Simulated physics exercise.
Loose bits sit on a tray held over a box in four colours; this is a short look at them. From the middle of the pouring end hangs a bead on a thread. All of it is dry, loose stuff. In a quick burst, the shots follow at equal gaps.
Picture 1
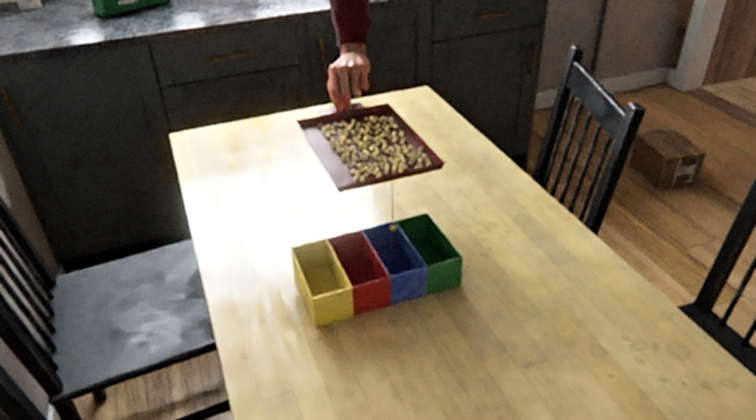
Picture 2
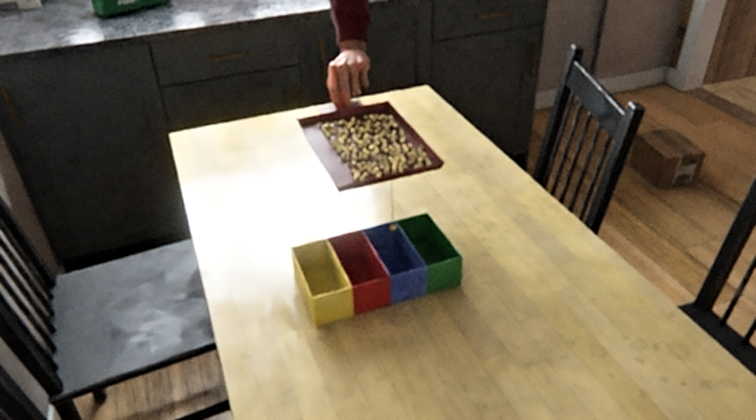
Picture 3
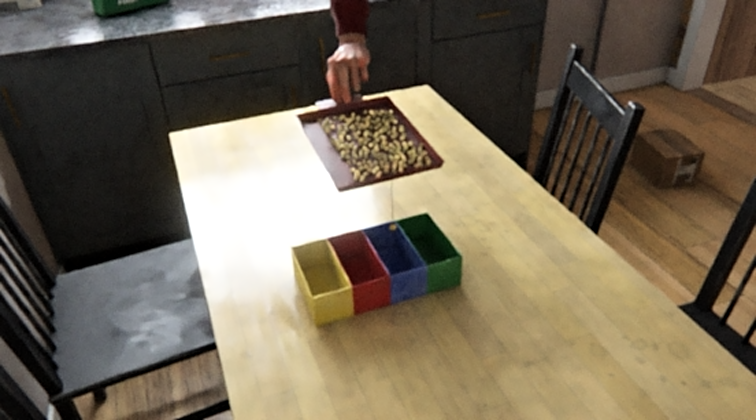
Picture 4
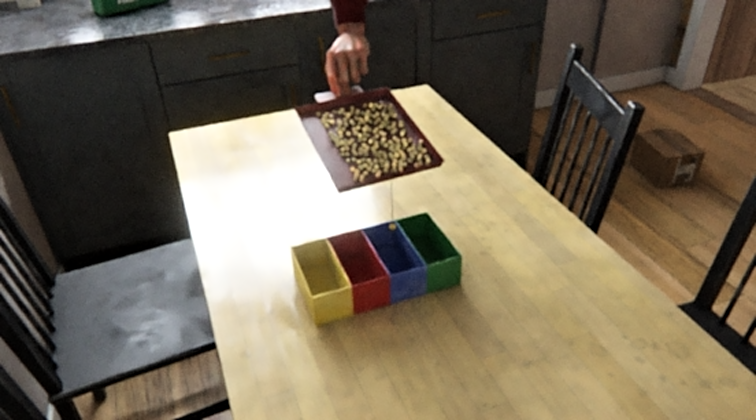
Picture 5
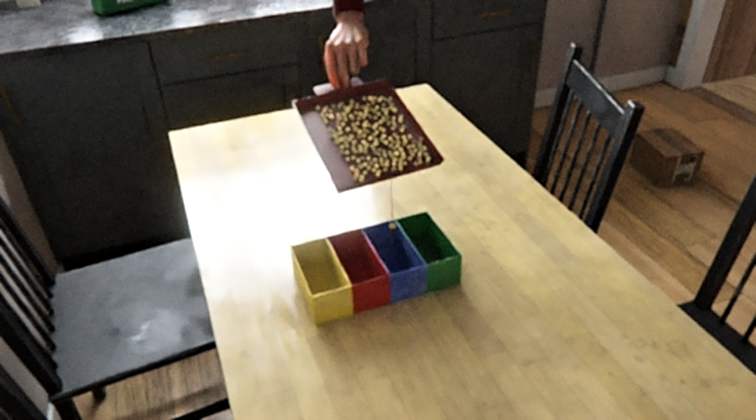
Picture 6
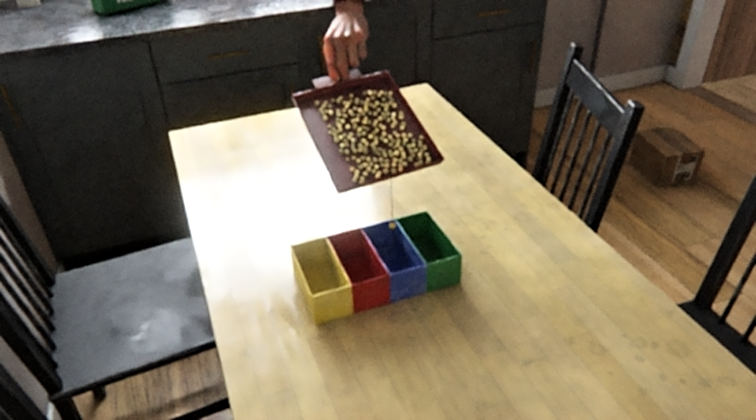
A hand held a dark red tray of soya beans above a box with yellow, red, blue and green cells, then gradually raised the back of the tray, tilting it toward the front.
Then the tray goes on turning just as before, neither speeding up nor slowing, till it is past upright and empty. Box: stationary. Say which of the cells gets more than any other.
That would be the red cell.
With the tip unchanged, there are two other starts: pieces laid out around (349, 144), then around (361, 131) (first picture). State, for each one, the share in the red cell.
Close to 70 %, followed by close to 70 %.
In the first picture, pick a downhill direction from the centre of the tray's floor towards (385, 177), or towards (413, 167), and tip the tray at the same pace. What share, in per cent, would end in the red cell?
Roughly 30 percent, then 0 percent.
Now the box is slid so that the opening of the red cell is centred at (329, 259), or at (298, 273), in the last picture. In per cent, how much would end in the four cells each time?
In turn about 100 and about 90 percent.
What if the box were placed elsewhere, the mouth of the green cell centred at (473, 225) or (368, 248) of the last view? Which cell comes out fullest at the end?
Yellow, then that green cell.
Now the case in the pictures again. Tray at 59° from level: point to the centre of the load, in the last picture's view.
The middle of the pieces sits at roughly (362, 181).
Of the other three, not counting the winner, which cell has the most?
Behind the top one comes the blue cell.
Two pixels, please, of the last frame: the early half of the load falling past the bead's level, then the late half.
First roughly (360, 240), then roughly (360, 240).
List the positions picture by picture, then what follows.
In the first picture, corners of the pouring end (338, 185) and (441, 162), level; middle of the load (375, 146), soya beans; bead on its thread (393, 228); yellow cell (333, 304); red cell (372, 294); blue cell (409, 283); green cell (444, 273).
In the second picture, corners of the pouring end (338, 185) and (441, 162), level; middle of the load (375, 145).
In the third picture, corners of the pouring end (338, 186) and (441, 161), tipped barely, lowest at the left corner; middle of the load (375, 142).
In the fourth picture, corners of the pouring end (338, 187) and (441, 160), tipped a little, lowest at the left corner; middle of the load (374, 139).
In the fifth picture, corners of the pouring end (338, 188) and (441, 159), tipped a little, lowest at the left corner; middle of the load (374, 135).
In the sixth picture, corners of the pouring end (338, 188) and (441, 158), tipped clearly, lowest at the left corner; middle of the load (374, 133), about a tenth on the move; yellow cell (333, 302); red cell (371, 291); blue cell (408, 281); green cell (444, 271).
Just after the last frame, tray tipped steeply; the larger part on the tray; about a tenth in the red cell; about a tenth in the yellow cell; just a few in the blue cell; about a tenth falling or outside the box.
A moment on, tray tipped right over; just a few on the tray; roughly two thirds in the red cell; roughly a quarter in the blue cell; about a tenth in the yellow cell; just a few falling or outside the box.
Further on, tray tipped past a quarter turn; roughly two thirds in the red cell; roughly a quarter in the blue cell; about a tenth in the yellow cell; just a few falling or outside the box.
When it is over, tray tipped past a quarter turn; roughly two thirds in the red cell; roughly a quarter in the blue cell; about a tenth in the yellow cell; not one in the green cell; just a few outside the box.
